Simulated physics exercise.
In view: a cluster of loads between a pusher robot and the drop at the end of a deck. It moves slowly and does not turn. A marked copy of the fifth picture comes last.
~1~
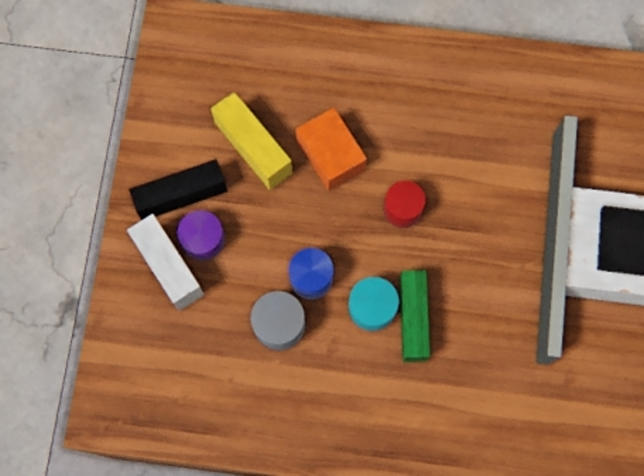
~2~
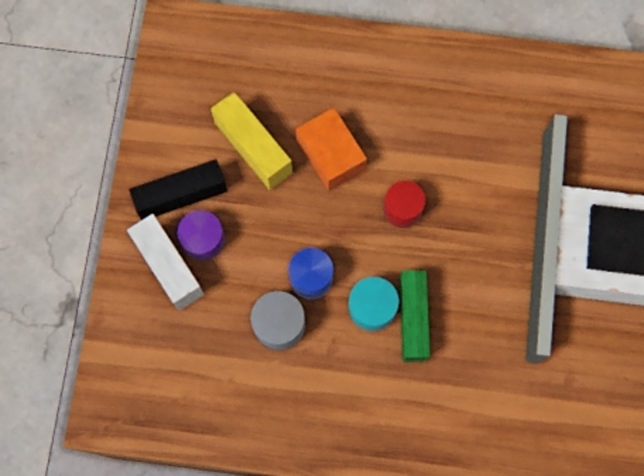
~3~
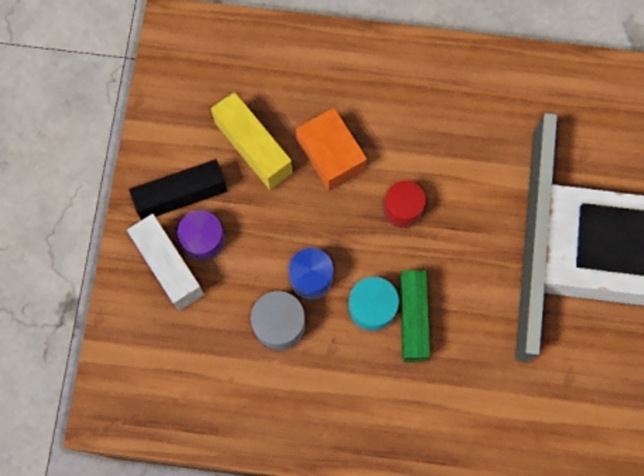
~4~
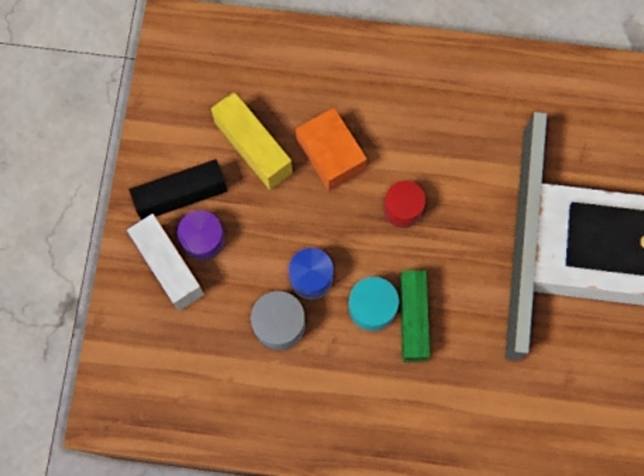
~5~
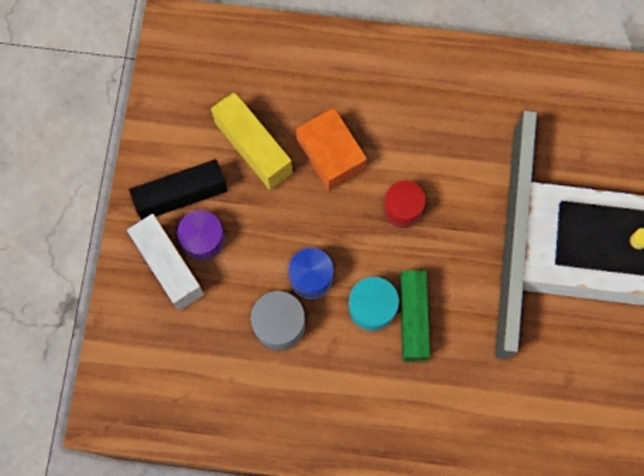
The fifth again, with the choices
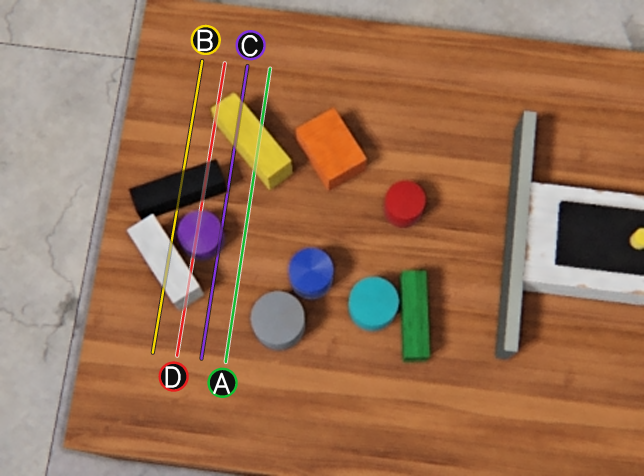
A wooden deck with pale grey stone paving beyond its edges is seen from high above by a still camera. Yellow, black and white bars, an orange block, a green stick and purple, blue, grey, teal and red canisters lie loosely grouped from the left to the centre. At the right, a white robot with a wide grey pusher plate creeps slowly left without turning, touching nothing, while the loads stay still.
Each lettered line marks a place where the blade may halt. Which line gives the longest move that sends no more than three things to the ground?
At B, and not beyond.
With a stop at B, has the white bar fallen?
By then, yes.
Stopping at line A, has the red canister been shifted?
Yes.
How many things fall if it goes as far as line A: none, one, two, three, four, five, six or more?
The count is none.
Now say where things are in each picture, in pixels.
The first picture shows grey canister (279, 322); red canister (404, 204); blue canister (311, 274).
The second picture shows robot (629, 241); green stick (415, 317).
The third picture shows robot (618, 239); purple canister (202, 236).
The fourth picture shows robot (608, 238); orange crate (331, 150).
The fifth picture shows robot (598, 237); white bar (166, 263); grey canister (279, 322); red canister (404, 204).
On the copy, A at (249, 210); B at (178, 201); C at (225, 207); D at (202, 204).
On B. First, robot (472, 222); green stick (365, 311); turquoise canister (329, 301).
Then, robot (348, 207); black stick (157, 191); white bar (161, 265).
Finally, robot (252, 195); white bar over the edge; black stick over the edge; two fallen.
By contrast, A is within the limit but short; C is within the limit but short; D is within the limit but short.
